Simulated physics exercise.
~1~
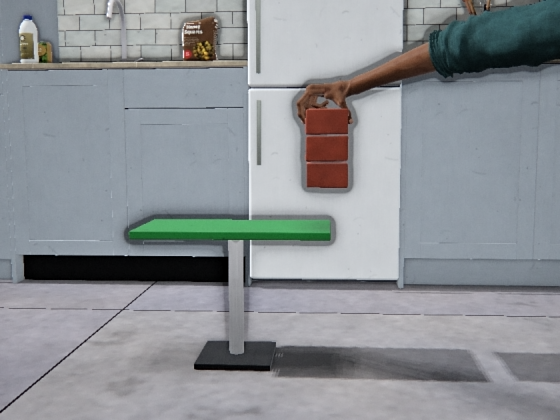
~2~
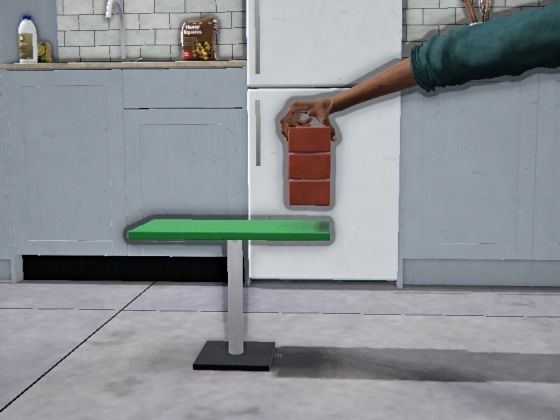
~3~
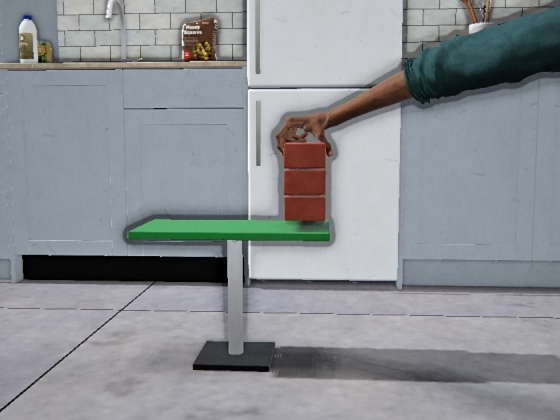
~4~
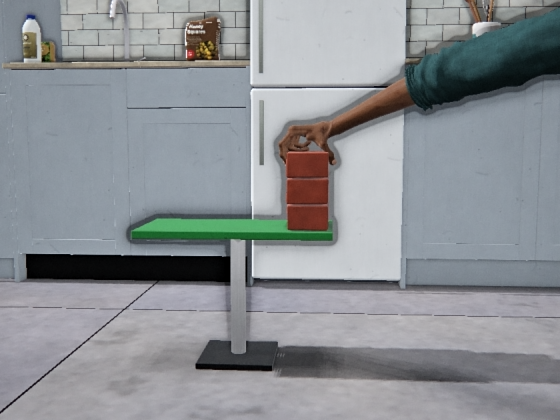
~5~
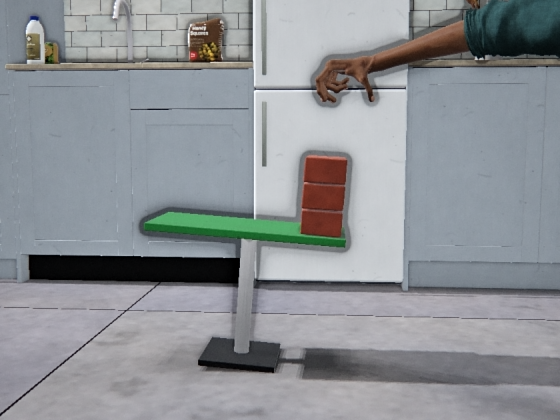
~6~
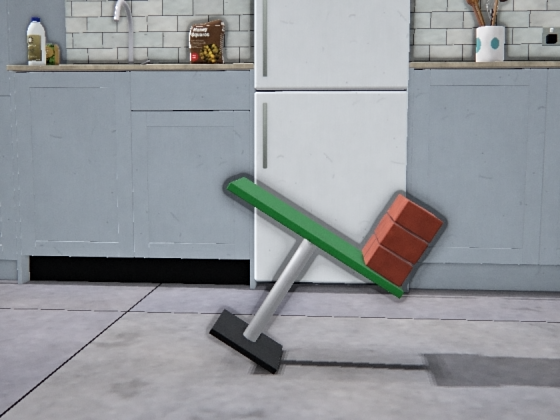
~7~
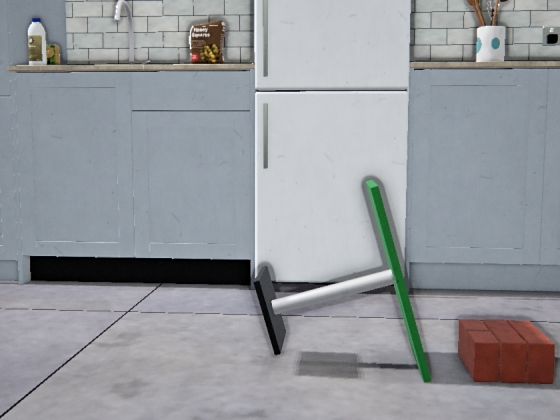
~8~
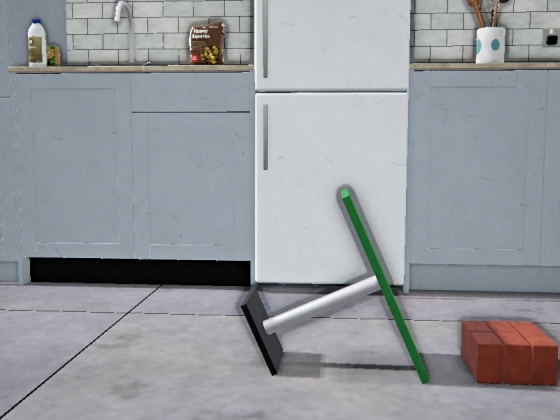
A hand sets stacked bricks on a green stand's right end, and both topple rightward.
